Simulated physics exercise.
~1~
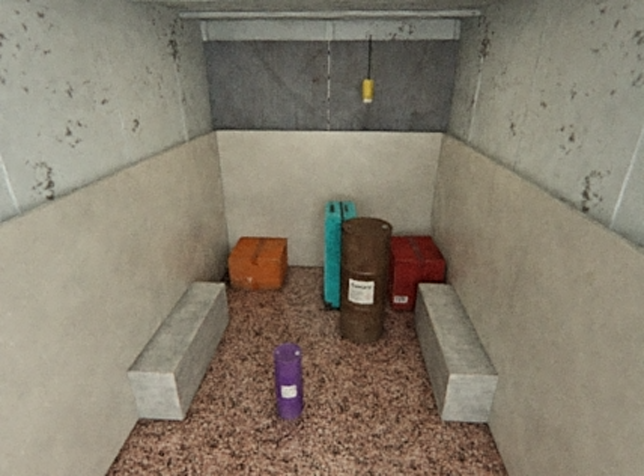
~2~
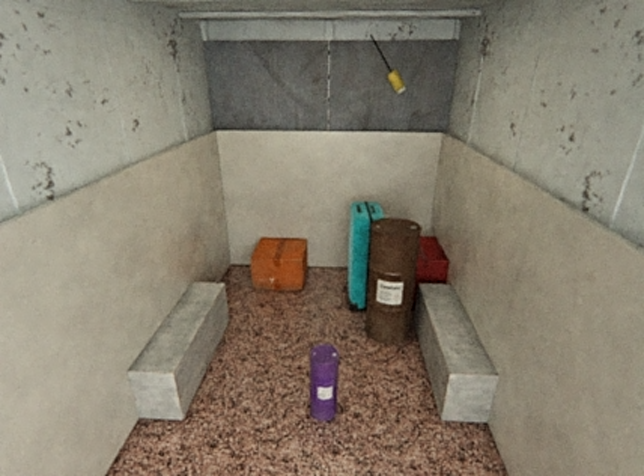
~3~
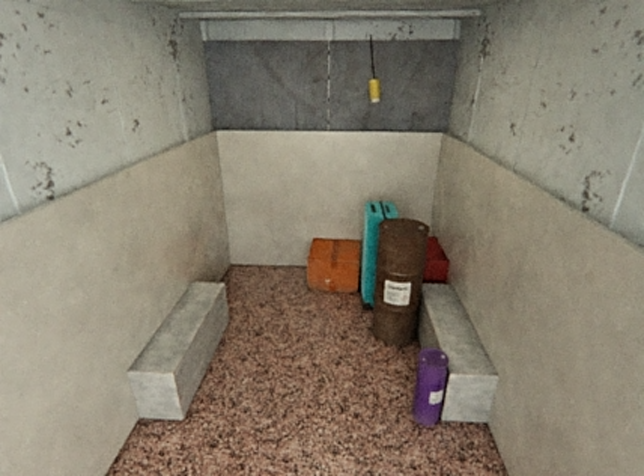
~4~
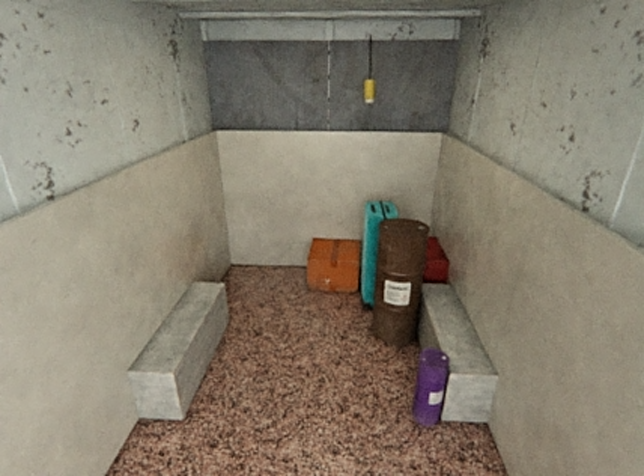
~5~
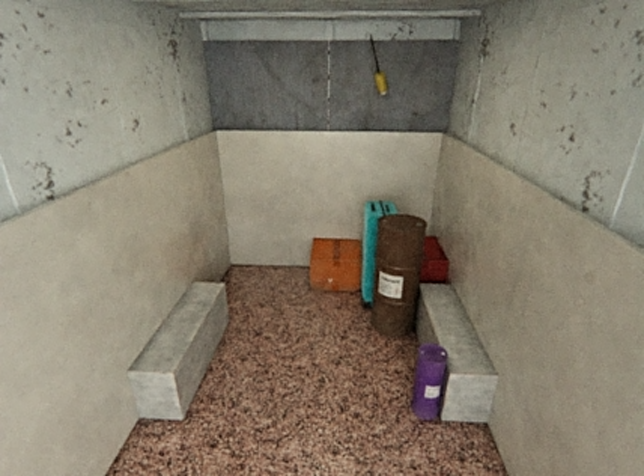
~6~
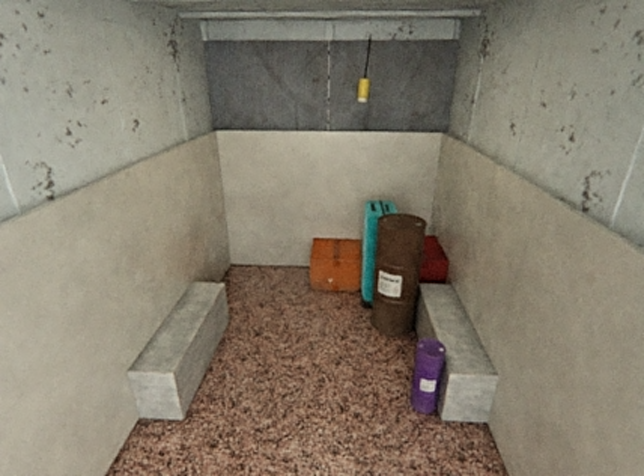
A tall brown drum stands upright toward the back right of a van's load bay, seen from behind and facing the front wall, with a turquoise case and a red box close by. An orange box sits back left, a small purple canister stands nearer the viewer, and a yellow lamp hangs from a cord. The lamp swings as the canister, orange box, case and drum slide right, while the red box holds its spot. The canister ends up beside the right wheel box, and the orange box stops by the case. Finally the drum and canister edge slightly forward, and everything remains upright, gathered on the right.
